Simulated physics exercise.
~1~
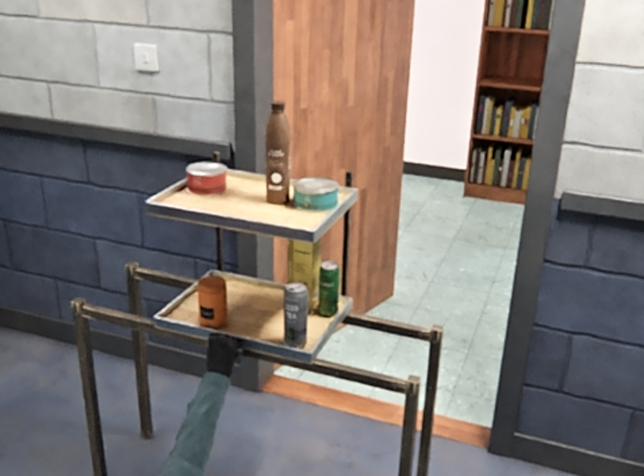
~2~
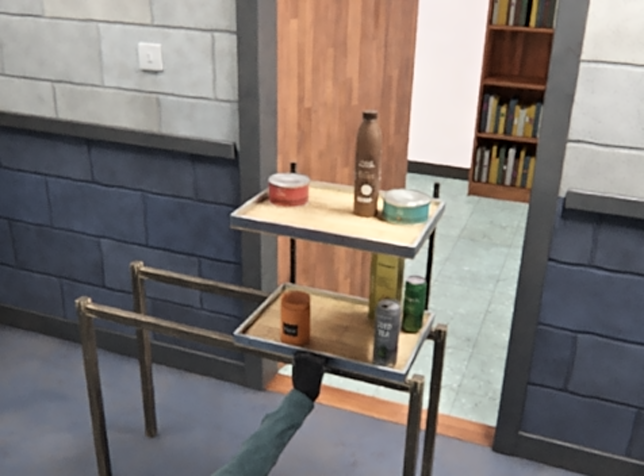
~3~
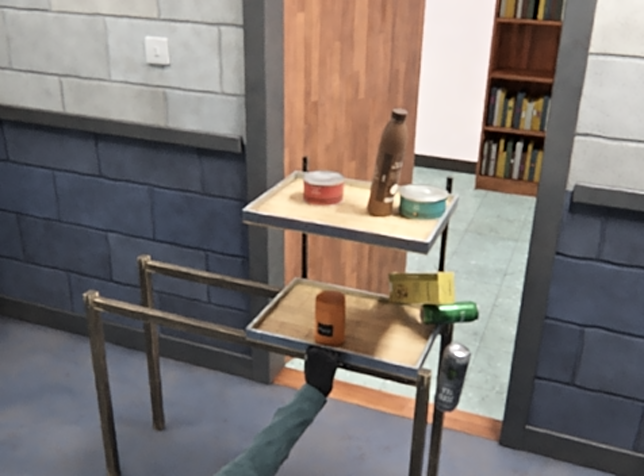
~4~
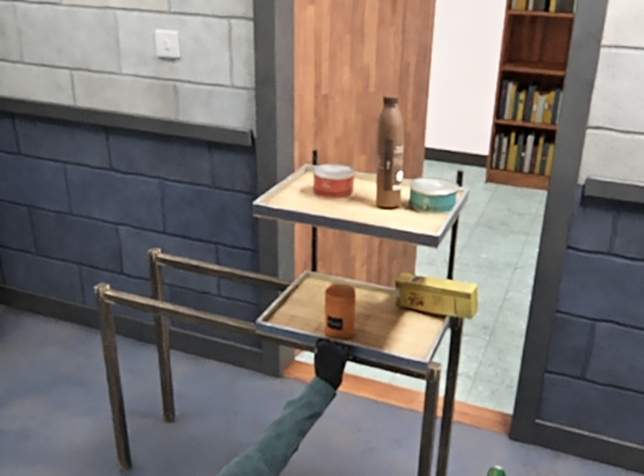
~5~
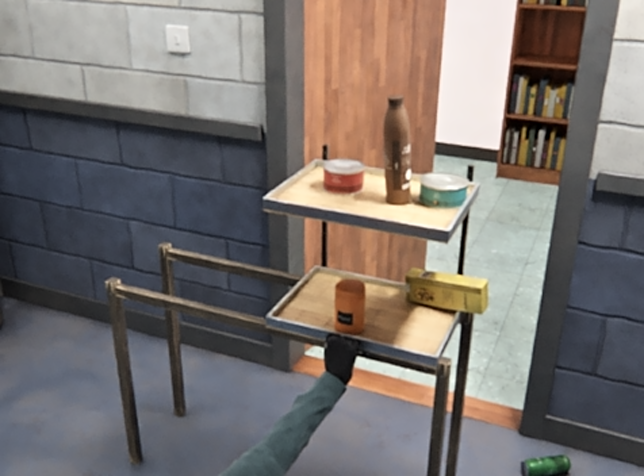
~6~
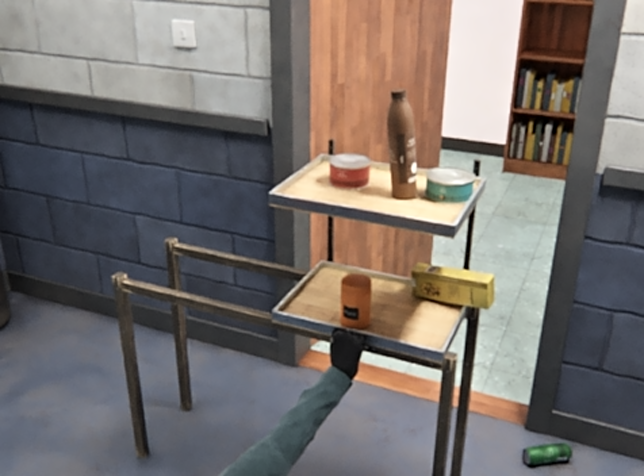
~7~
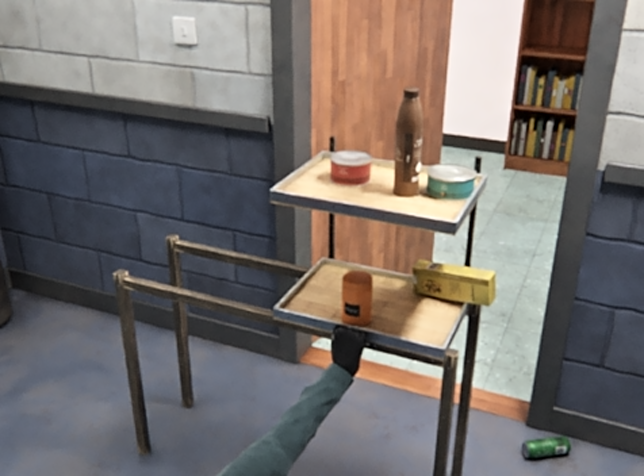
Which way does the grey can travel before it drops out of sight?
It travels to the right, going over the right side of the lower tray as it falls.
